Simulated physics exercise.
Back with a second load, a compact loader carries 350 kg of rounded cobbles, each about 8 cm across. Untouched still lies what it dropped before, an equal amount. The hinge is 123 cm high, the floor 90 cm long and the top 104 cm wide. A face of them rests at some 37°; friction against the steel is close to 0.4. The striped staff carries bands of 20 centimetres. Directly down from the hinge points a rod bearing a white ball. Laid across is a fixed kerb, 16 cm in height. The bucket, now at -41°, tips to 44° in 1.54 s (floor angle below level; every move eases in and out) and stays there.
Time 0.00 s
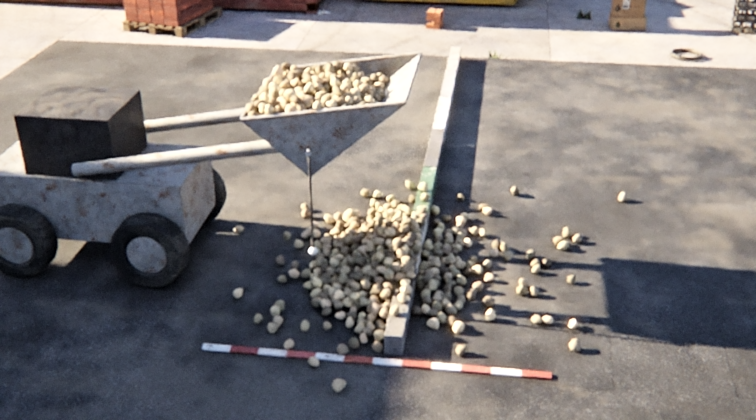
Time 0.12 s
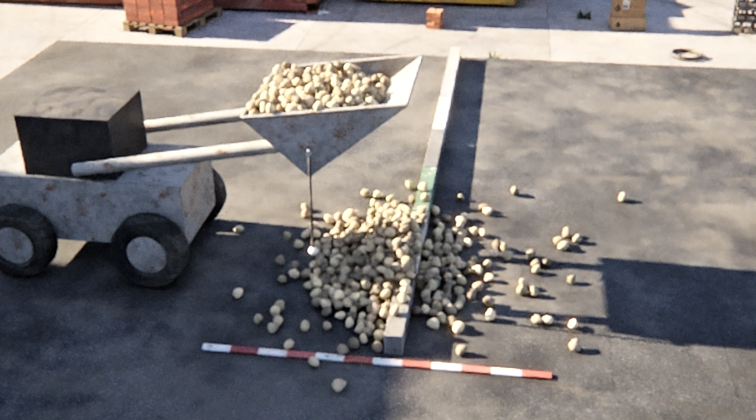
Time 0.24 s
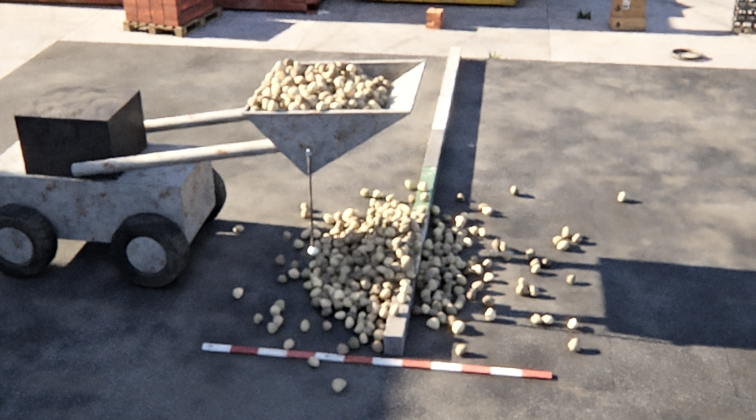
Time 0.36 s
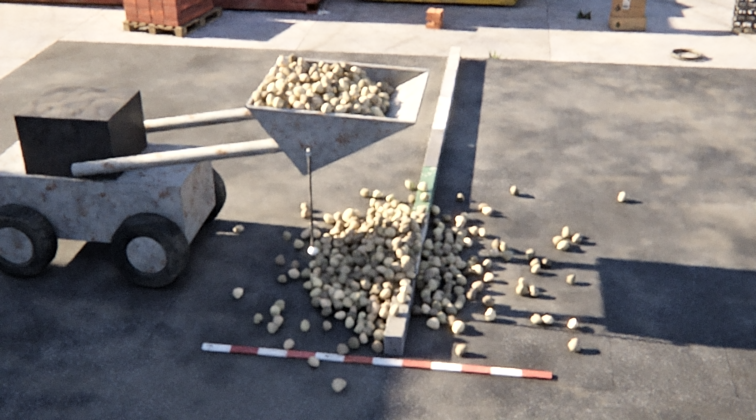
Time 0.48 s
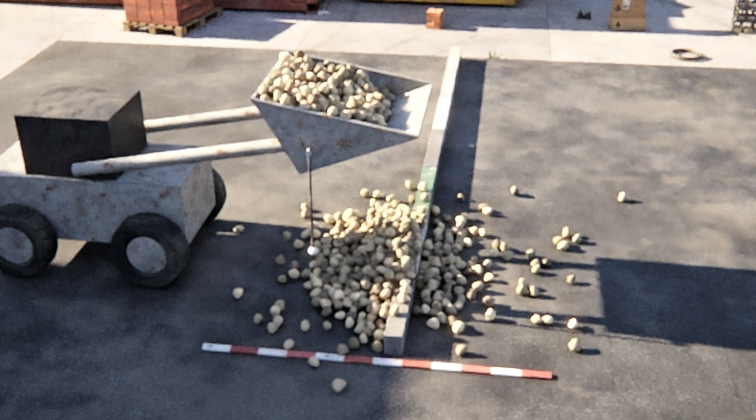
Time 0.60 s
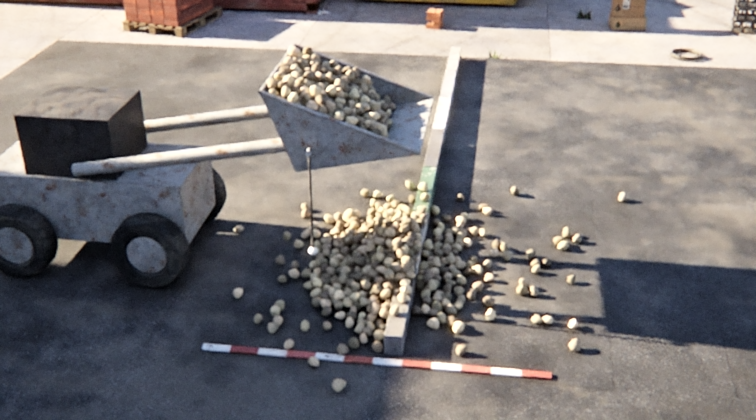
On a sunlit dark asphalt yard edged with pale concrete, seen from above at a steady angle, shadows stretch across the ground. A grey four-wheeled loader at left holds a raised bucket of tan rounded stones above a loose pile straddling a narrow kerb, behind a red-and-white staff. The bucket tilts gradually forward, its right lip lowering and rear edge rising, while the stones inside shift and the pile below stays still.
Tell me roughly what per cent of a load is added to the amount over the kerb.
Roughly 91 per cent of a load is added.
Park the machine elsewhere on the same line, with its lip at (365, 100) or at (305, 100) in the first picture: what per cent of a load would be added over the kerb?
The first position would add some 40 per cent, the second some 5.
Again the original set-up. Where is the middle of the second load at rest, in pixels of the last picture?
Centre at roughly (466, 262).
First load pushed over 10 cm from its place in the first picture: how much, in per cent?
15 per cent.
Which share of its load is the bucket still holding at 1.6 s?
Roughly 25 per cent remains inside.
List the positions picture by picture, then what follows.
In the first frame, the bucket is at -41°, its lip at (406, 103); the top of the load is at (335, 75). The earlier load is highest near (398, 235), 29 cm above ground level, 80 % on this side of the kerb, 20 % over the kerb.
The second frame shows lip at (407, 105), floor tilted -40°, highest stones at (331, 75); the stones move at 0.1 m/s on average.
The third frame shows lip at (411, 112), floor tilted -35°, highest stones at (304, 72); the stones move at 0.2 m/s on average.
The fourth frame shows lip at (415, 123), floor tilted -29°, highest stones at (296, 69); the stones move at 0.2 m/s on average.
The fifth frame shows lip at (419, 137), floor tilted -21°, highest stones at (293, 65); the stones move at 0.3 m/s on average.
In the sixth frame, the bucket is at -12°, its lip at (420, 153); the top of the load is at (298, 61); the stones move at 0.4 m/s on average.
After 1.2 s the floor is at 31°; in per cent of one load, 96 in the bucket, 83 on this side of the kerb, 21 over the kerb; the foremost stones are at (577, 259).
After 1.6 s the floor is at 44°; in per cent of one load, 27 in the bucket, 105 on this side of the kerb, 67 over the kerb; the foremost stones are at (577, 259).
After 2.0 s the floor is at 44°; in per cent of one load, 0 in the bucket, 97 on this side of the kerb, 102 over the kerb; the foremost stones are at (577, 260).
After 4.4 s the floor is at 44°; in per cent of one load, 0 in the bucket, 89 on this side of the kerb, 111 over the kerb; the foremost stones are at (613, 254). Net gain over the kerb, 91.
